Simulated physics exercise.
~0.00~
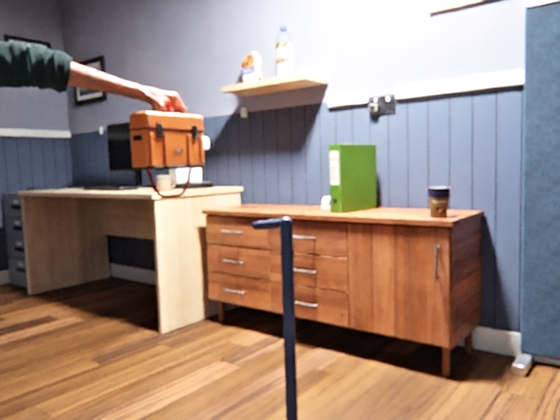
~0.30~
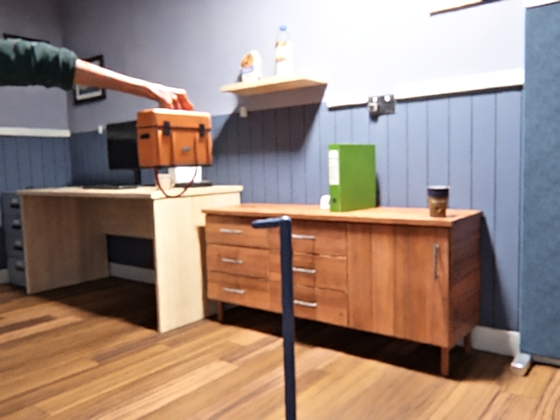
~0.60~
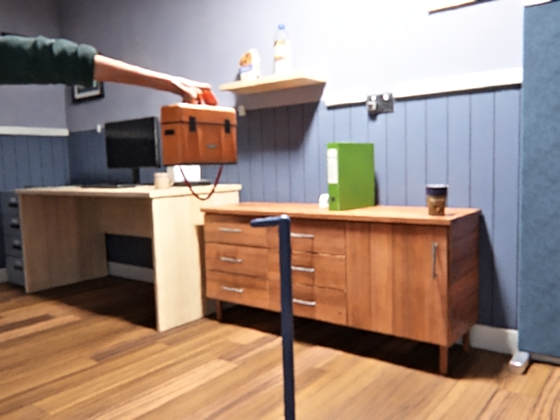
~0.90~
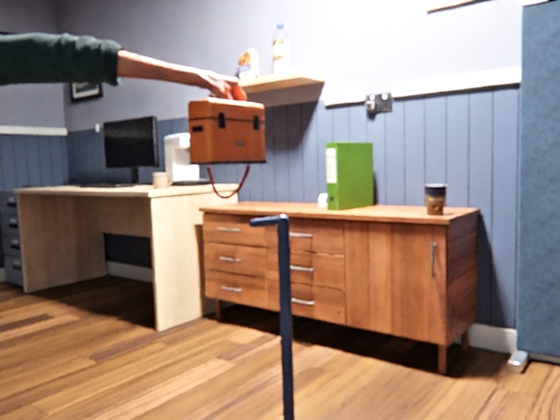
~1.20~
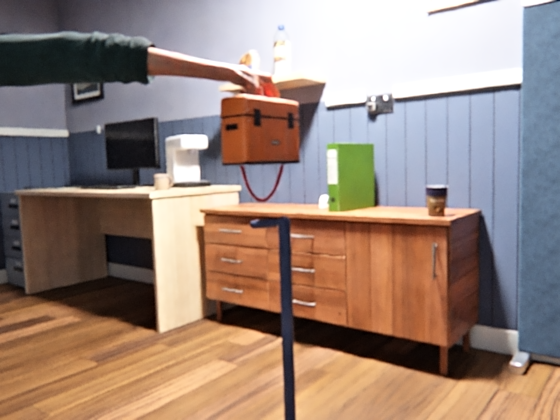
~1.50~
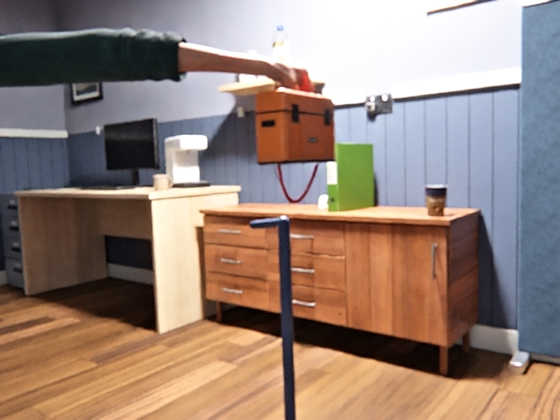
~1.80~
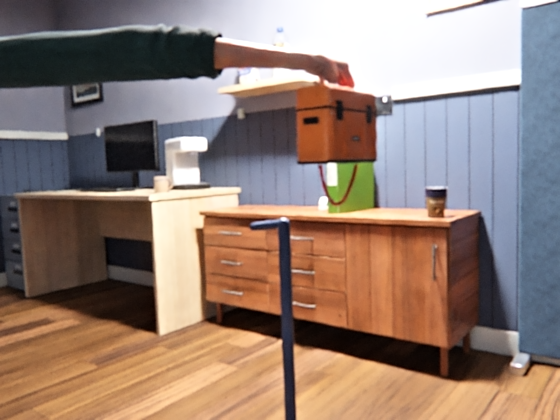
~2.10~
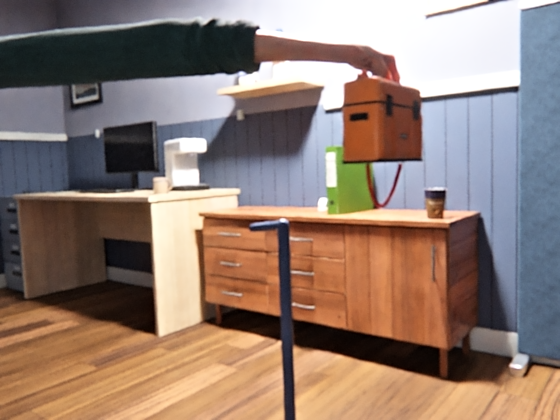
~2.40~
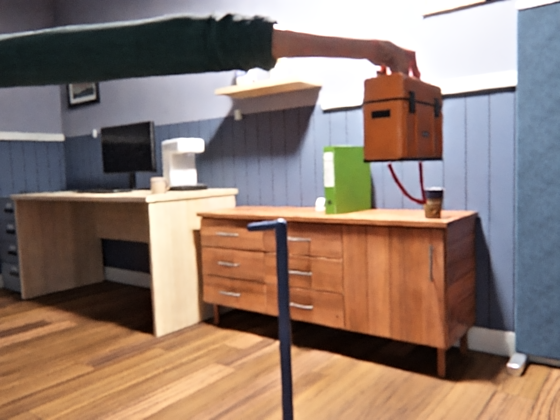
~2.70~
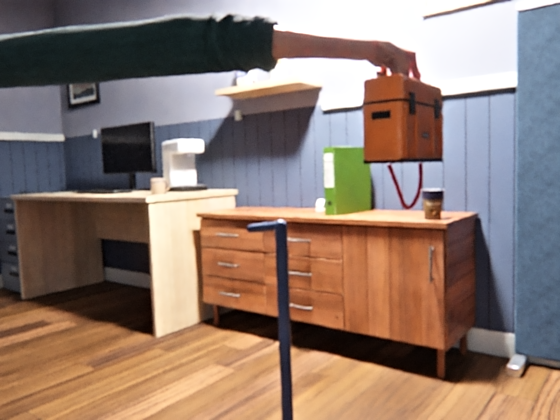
An orange case with a red loop hanging beneath it is carried by an outstretched arm from left to right, past a desk and over a short dark post with a bar at its top. It passes the post freely and ends held still above the right side of a wooden cabinet.
